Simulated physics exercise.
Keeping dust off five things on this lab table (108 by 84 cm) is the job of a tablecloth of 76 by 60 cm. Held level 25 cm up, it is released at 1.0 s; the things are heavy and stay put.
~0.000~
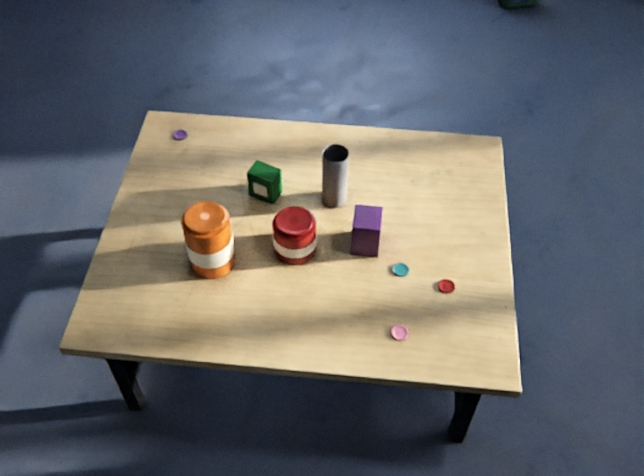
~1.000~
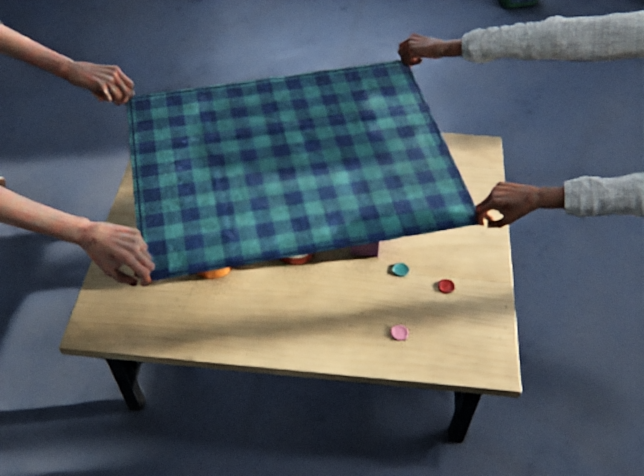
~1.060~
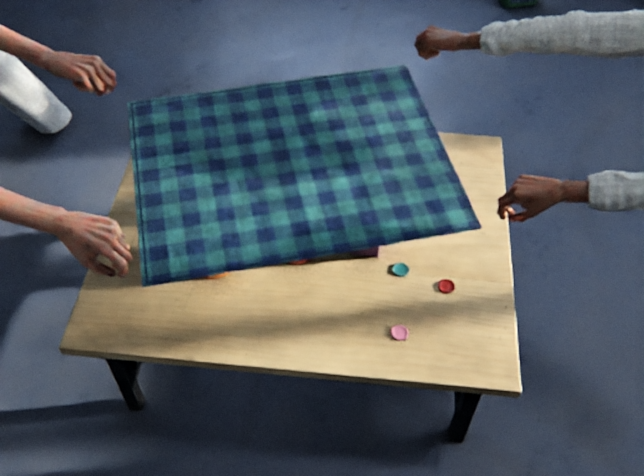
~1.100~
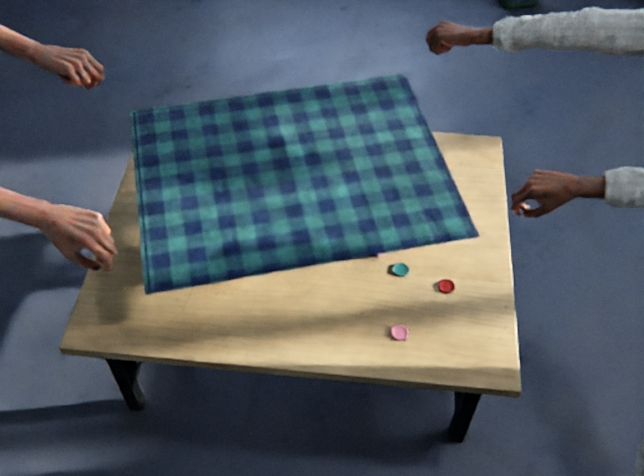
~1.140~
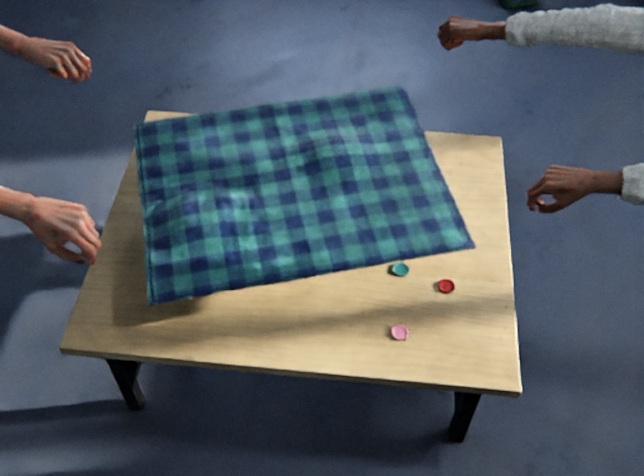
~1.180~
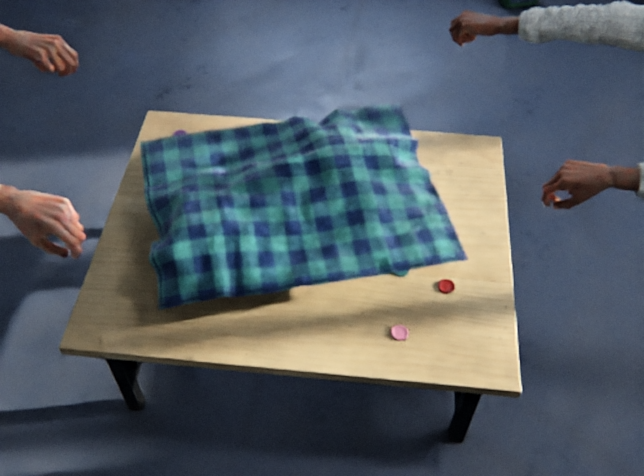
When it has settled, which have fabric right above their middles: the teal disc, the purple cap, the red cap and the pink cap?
The teal disc ends under the cloth, the purple cap still shows, the red cap still shows, the pink cap remains in the open.
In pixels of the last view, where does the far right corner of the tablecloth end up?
Around pixel (383, 146).
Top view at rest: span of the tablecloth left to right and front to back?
Roughly 78 cm by 62 cm.
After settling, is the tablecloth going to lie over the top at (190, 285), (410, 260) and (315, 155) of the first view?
Going through the three points in turn, they end up concealed, concealed and showing.
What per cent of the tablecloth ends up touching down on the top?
About 15 percent of it.
By 1.4 s, 15 % of it is down, spanning 79 by 58 cm, above teal disc.
By 1.5 s, 15 % of it is down, spanning 79 by 63 cm, above teal disc.
By 1.7 s, 15 % of it is down, spanning 79 by 63 cm, above teal disc.
By 1.9 s, 15 % of it is down, spanning 79 by 62 cm, above teal disc.
By 2.7 s, 15 % of it is down, spanning 79 by 63 cm, above teal disc.
